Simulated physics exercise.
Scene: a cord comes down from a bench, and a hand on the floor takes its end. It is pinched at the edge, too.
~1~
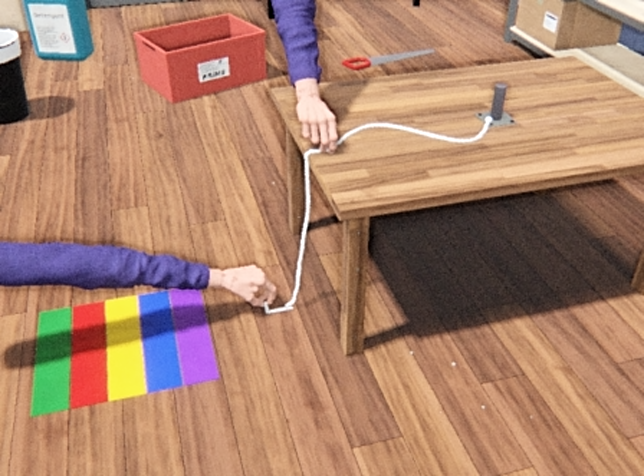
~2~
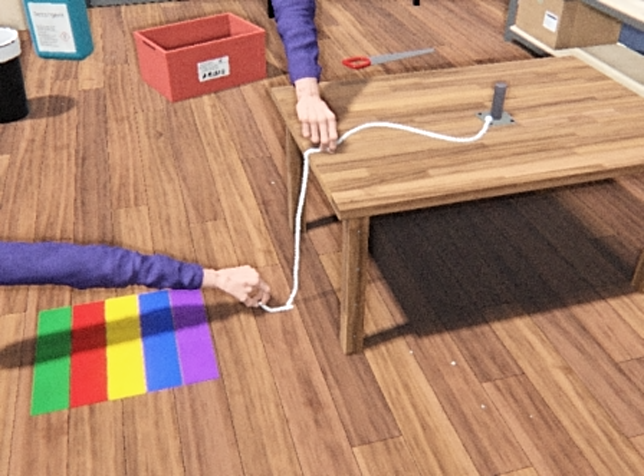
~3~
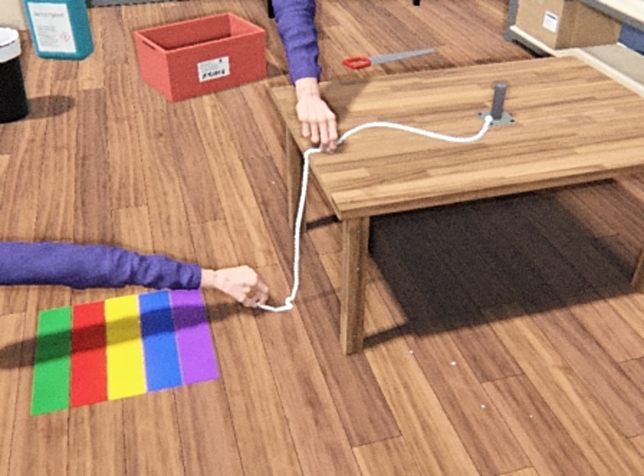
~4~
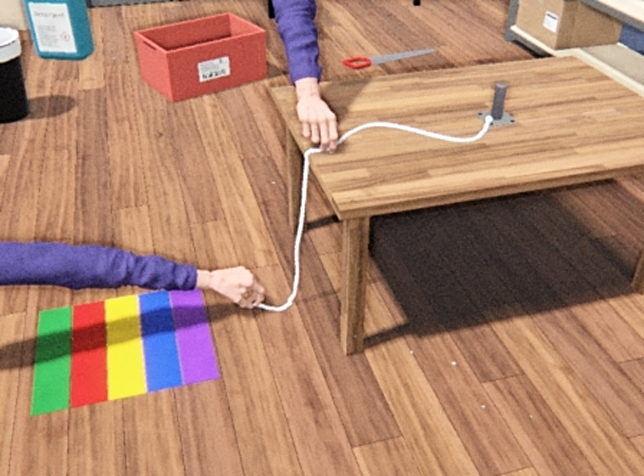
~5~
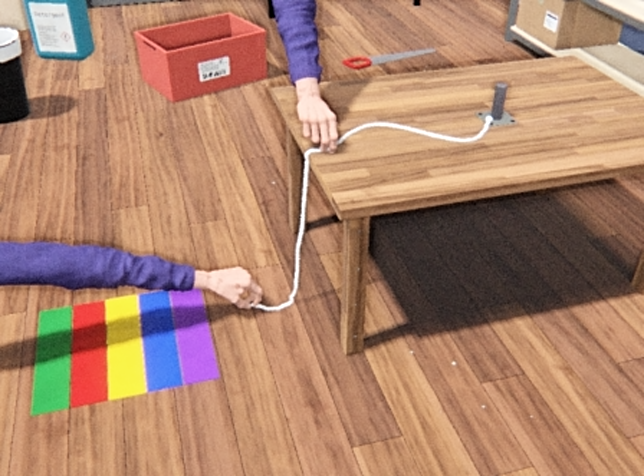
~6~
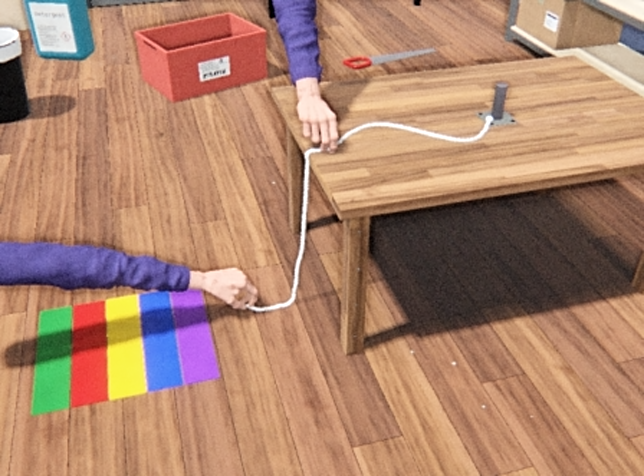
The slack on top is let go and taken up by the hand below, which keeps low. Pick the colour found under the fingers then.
Red is under them.
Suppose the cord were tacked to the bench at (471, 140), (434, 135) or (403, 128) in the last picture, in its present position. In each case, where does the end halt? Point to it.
It would sit near (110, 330) the first time, (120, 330) the second and (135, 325) the third.
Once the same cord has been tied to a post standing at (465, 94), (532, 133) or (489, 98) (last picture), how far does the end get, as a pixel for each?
About (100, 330), (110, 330) and (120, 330).
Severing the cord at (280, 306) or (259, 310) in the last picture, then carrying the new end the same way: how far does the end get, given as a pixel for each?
Taking them in turn, near (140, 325) and near (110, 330).
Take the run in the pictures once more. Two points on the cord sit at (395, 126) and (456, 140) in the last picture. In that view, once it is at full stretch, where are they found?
The first one ends up at (367, 139) and the second one at (426, 129).
A little later, end near (161, 321); over blue.
Next, end near (115, 329); over yellow.
When it is tight, end near (86, 334); over red. It gets as far as the red strip.
